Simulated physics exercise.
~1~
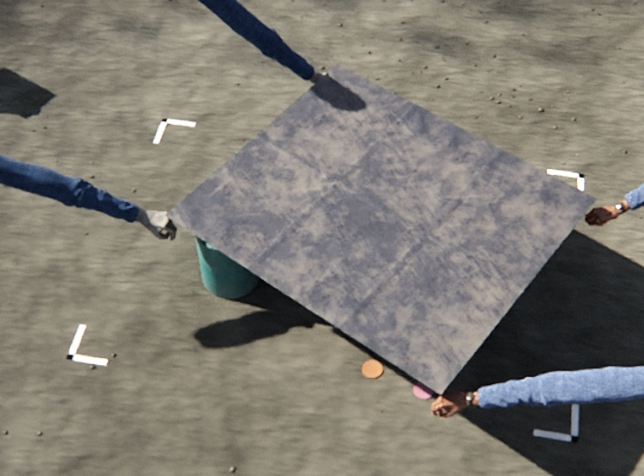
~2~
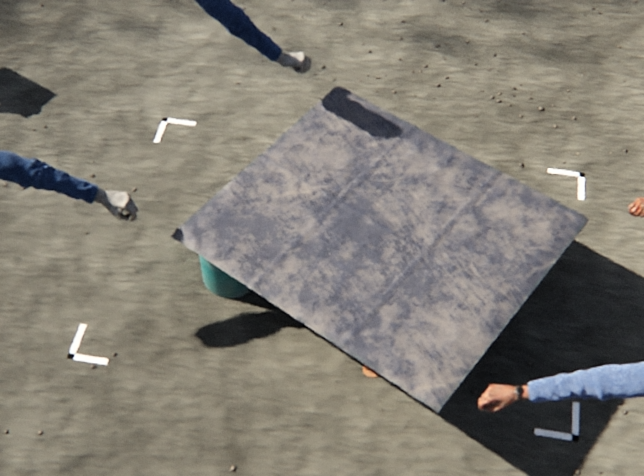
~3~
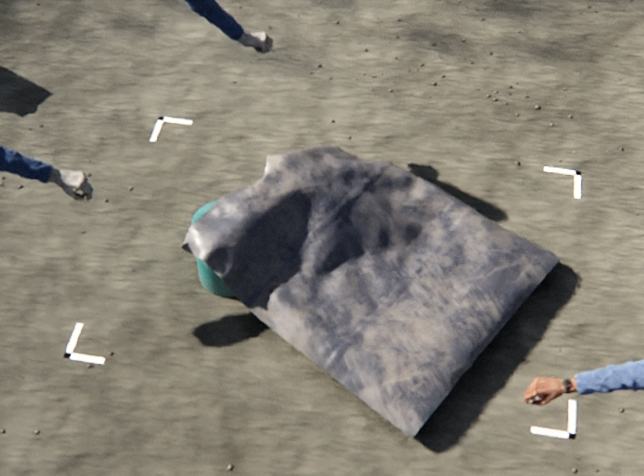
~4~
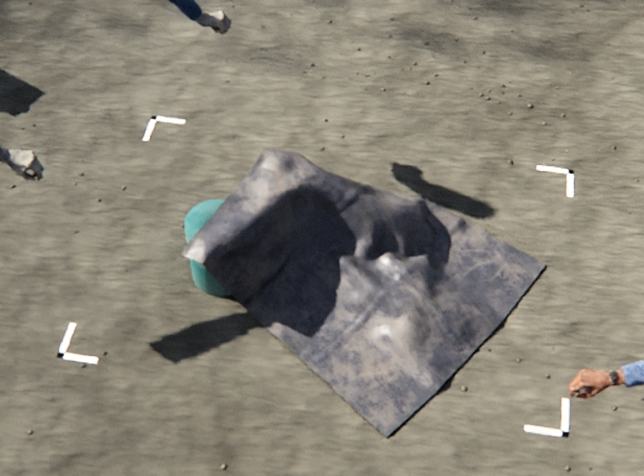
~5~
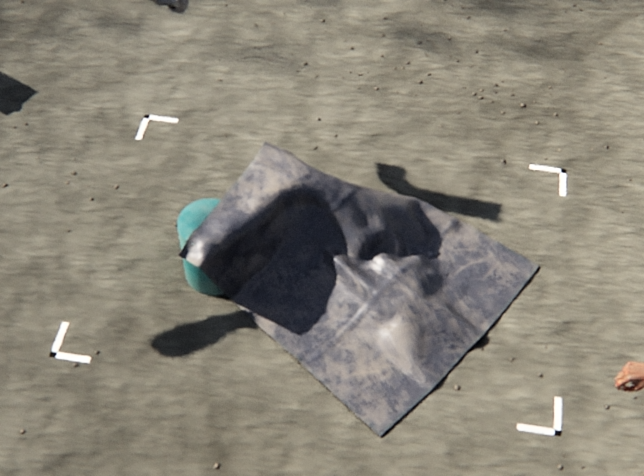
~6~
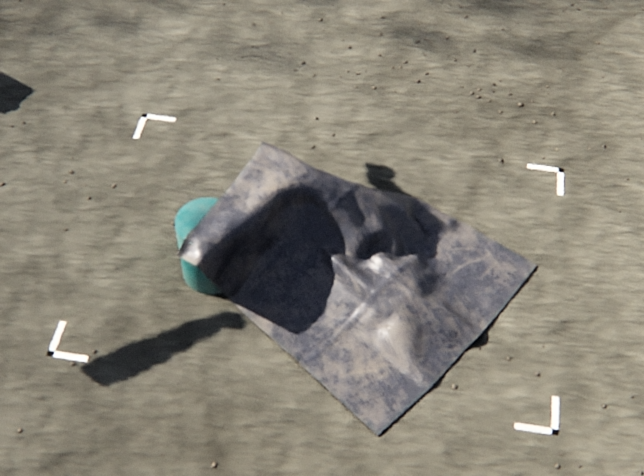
The clip opens on four sleeved arms holding a mottled grey tarp flat above sandy ground marked with white corner brackets, with a teal tub partly visible beneath its left side and an orange disc and a pink coaster peeking out along the lower edge. The hands let go and draw back toward the sides as the tarp drops. It sags over the tub and covers the disc and coaster, creasing into folds and raised lumps. The arms leave the view while the view drifts slightly right. At the end the tarp lies rumpled and still, the tub's left side still exposed.
